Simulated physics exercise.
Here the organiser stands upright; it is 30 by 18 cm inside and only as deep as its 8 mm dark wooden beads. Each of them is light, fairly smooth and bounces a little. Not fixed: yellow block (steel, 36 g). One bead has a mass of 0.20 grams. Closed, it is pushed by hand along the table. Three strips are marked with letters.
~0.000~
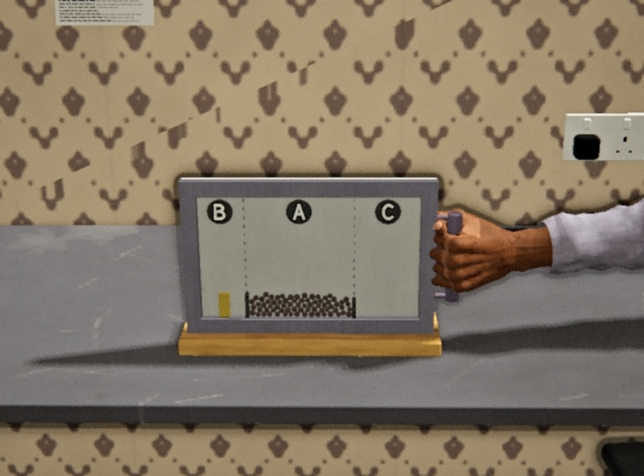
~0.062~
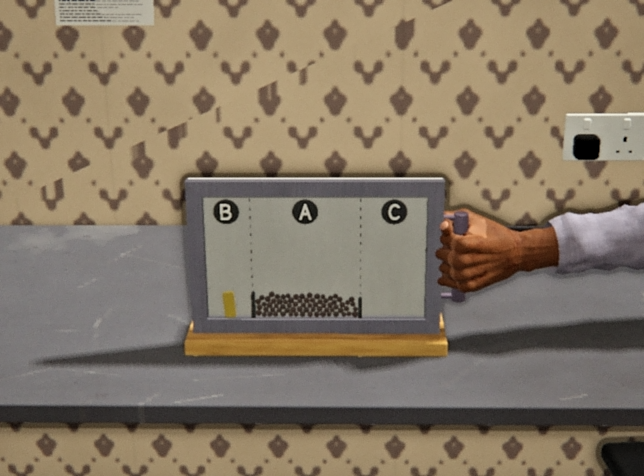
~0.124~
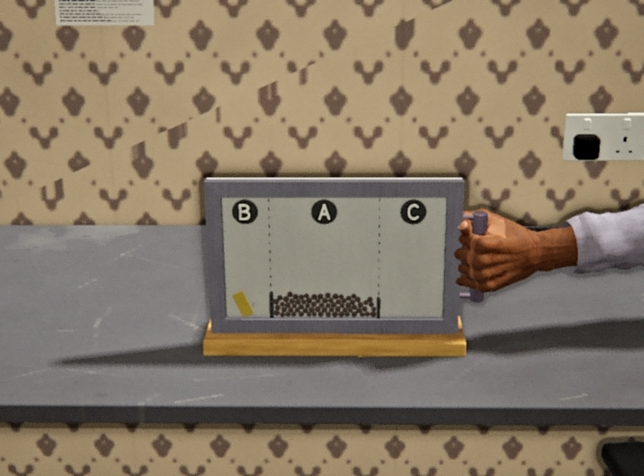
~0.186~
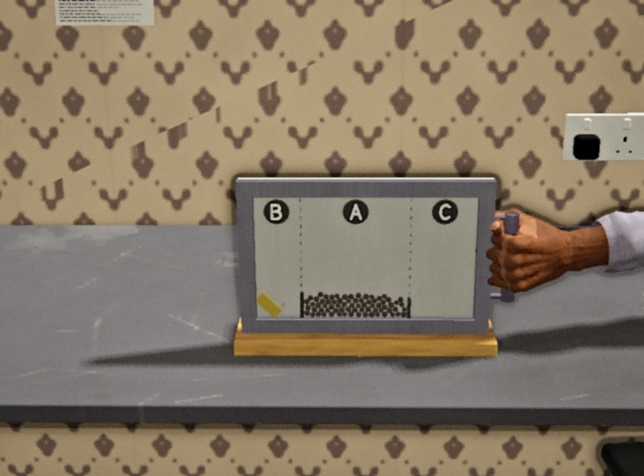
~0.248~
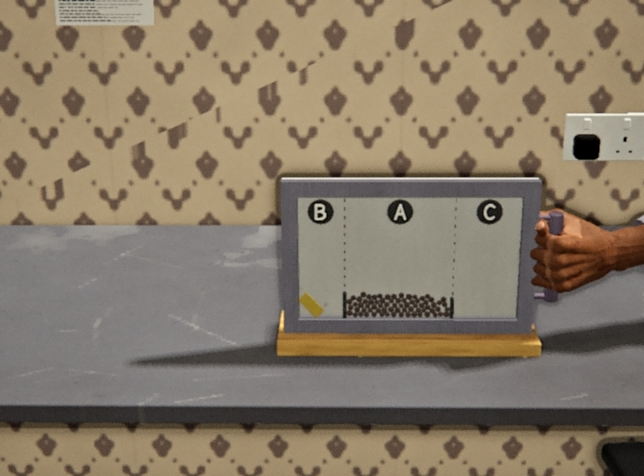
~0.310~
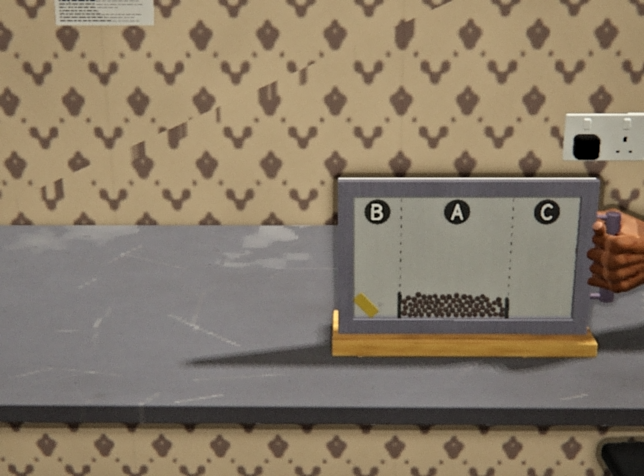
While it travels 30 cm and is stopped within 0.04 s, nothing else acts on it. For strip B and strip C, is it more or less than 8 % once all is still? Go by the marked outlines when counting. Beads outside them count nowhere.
Strip B less, strip C more than 8 %.
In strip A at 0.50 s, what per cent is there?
It works out at roughly 80 per cent.
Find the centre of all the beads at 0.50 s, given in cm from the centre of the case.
Offset approx. 2 cm right, 7 cm below.
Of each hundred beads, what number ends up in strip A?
It comes to around 80 per cent of the load.
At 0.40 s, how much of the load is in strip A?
The share there is around 100 percent.
By 0.40 s, it is 30 cm to the right; the beads' middle is in line with and 7 cm below the centre; A 100 %.
By 0.50 s, it is 30 cm to the right; the beads' middle is 2 cm right of and 7 cm below the centre; A 80 %, C 20 %.
By 0.65 s, it is 30 cm to the right; the beads' middle is 3 cm right of and 7 cm below the centre; A 80 %, C 20 %.
At rest by 1.1 s, it is 30 cm to the right; A 80 %, B 0 %, C 20 %.
